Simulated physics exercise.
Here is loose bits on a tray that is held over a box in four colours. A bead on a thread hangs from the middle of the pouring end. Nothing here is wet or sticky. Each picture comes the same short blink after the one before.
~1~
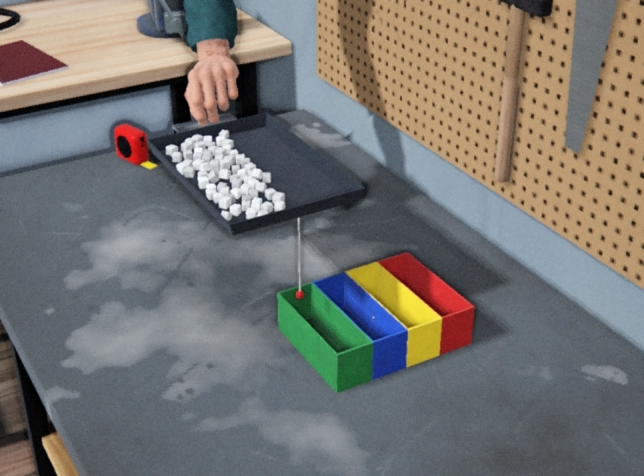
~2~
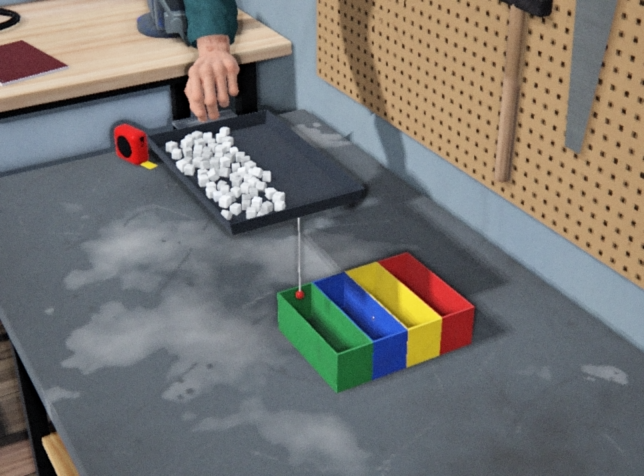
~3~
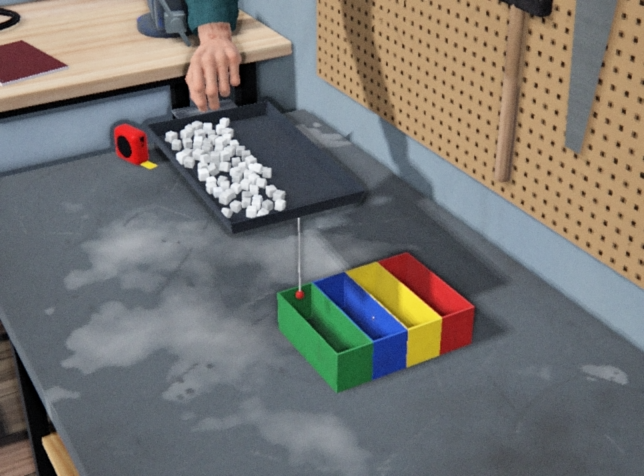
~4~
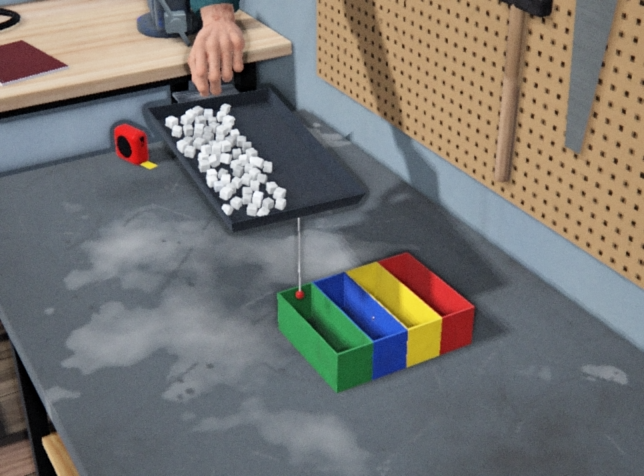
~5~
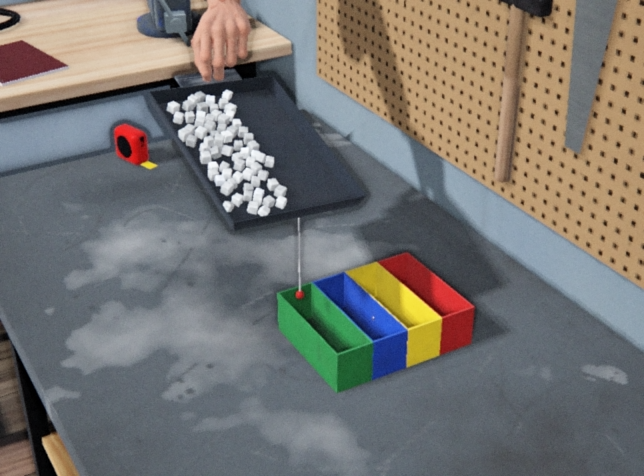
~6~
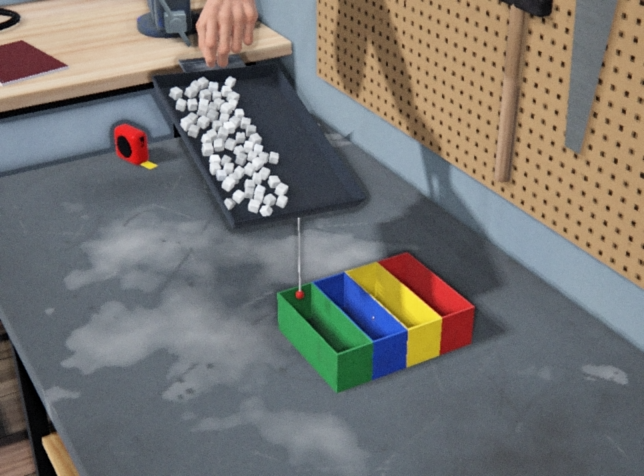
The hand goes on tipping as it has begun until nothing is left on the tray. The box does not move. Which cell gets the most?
The blue cell gets the most.
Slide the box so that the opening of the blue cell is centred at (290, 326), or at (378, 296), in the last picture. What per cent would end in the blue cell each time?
In turn 10 and 40 in a hundred.
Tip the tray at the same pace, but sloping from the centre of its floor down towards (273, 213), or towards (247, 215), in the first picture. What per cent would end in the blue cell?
Roughly 0 per cent, and 0 per cent.
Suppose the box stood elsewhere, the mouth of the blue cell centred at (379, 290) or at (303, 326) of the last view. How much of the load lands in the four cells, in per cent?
Near 80 % and 90 %.
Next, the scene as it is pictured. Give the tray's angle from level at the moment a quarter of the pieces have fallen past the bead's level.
Near 90 degrees.
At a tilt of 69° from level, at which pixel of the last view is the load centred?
Roughly at (317, 196).
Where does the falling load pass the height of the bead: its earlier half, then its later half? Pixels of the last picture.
At about (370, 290), then at (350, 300).
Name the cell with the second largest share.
It is yellow.
Soon after the last picture, tray tipped steeply; nearly all on the tray; a small part falling or outside the box.
A little later, tray tipped past a quarter turn; a small part on the tray; about a third in the blue cell; about a quarter in the yellow cell; a stray few in the green cell; about a third falling or outside the box.
Later still, tray tipped past a quarter turn; about half in the blue cell; about a quarter in the yellow cell; a small part in the green cell; a small part falling or outside the box.
At rest, tray tipped past a quarter turn; about half in the blue cell; about a quarter in the yellow cell; a small part in the green cell; none in the red cell; a small part outside the box.
